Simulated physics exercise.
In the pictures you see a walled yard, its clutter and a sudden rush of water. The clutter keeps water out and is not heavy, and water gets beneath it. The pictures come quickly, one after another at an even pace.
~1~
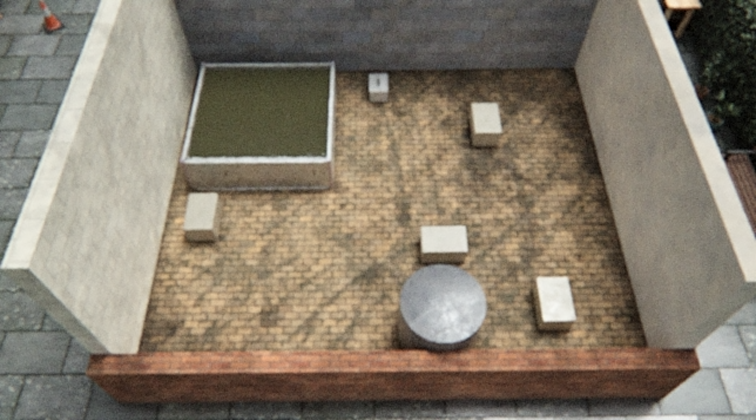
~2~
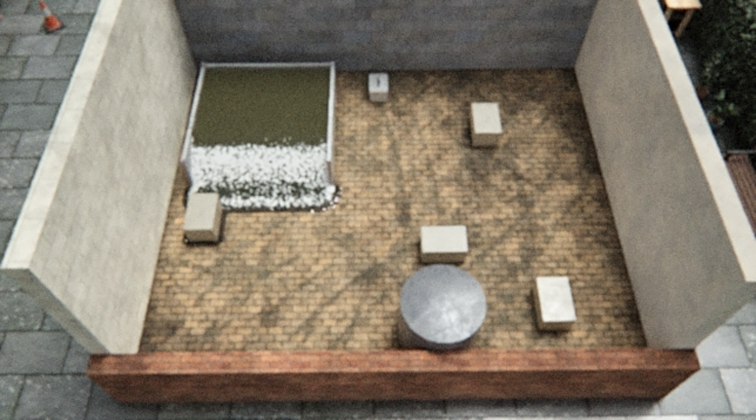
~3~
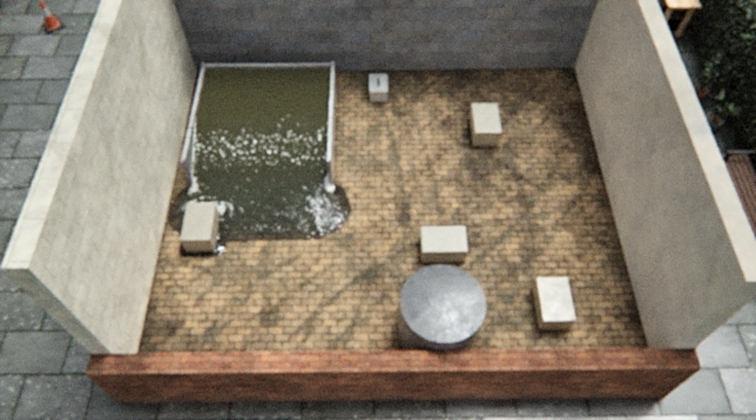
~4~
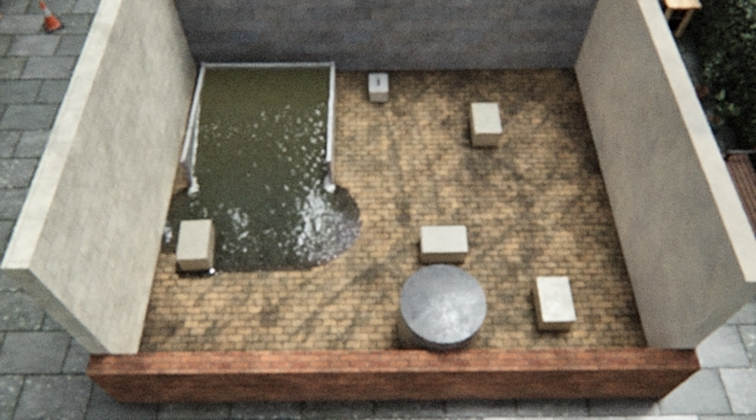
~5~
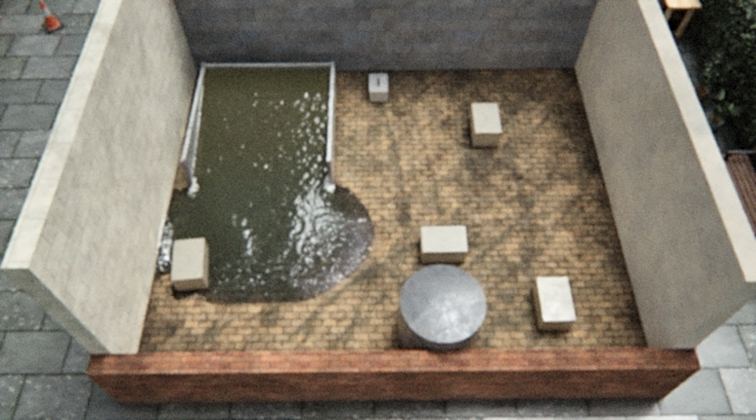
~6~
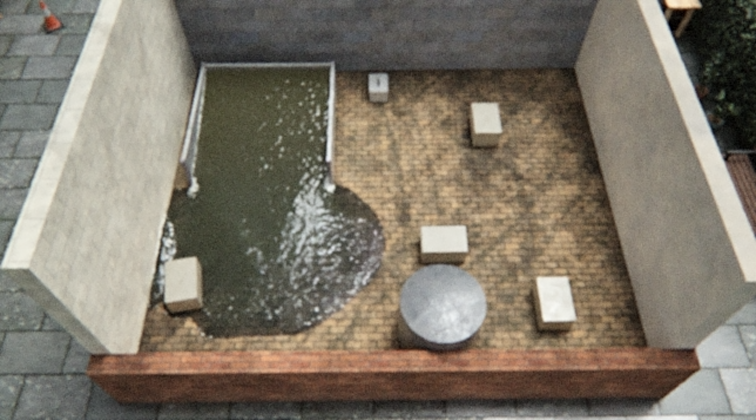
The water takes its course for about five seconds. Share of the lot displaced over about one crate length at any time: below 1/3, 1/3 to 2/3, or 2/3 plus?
1/3 to 2/3.
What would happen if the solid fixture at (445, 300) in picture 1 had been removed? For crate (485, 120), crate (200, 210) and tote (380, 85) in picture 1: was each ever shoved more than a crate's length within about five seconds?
Per item in the order asked: Moved little if at all; got moved a good way; moved little if at all.
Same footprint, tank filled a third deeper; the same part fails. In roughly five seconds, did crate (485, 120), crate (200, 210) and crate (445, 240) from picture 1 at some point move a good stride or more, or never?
In turn: That far or more, shifted that much, that far or more.
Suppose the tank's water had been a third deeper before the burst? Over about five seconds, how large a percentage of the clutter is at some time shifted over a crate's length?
I make it 60 per cent.
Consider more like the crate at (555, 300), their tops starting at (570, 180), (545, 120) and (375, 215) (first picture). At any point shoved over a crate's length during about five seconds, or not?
Taking them one at a time: Falls short; falls short; goes the distance.
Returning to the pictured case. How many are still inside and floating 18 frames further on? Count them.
The figure is 1.
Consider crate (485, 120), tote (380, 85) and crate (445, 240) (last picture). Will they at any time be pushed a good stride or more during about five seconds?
Taking them as listed, the first remained nearby, the next remained nearby, and the last cleared the mark.
A moment on, 1 of 5 are well off their spots; 0 afloat.
Next, 1 of 5 are well off their spots; 1 afloat.
Later, 1 of 5 are well off their spots; 1 afloat.
In the end, 2 of 5 are well off their spots, and 2 have been at some point; 1 afloat.
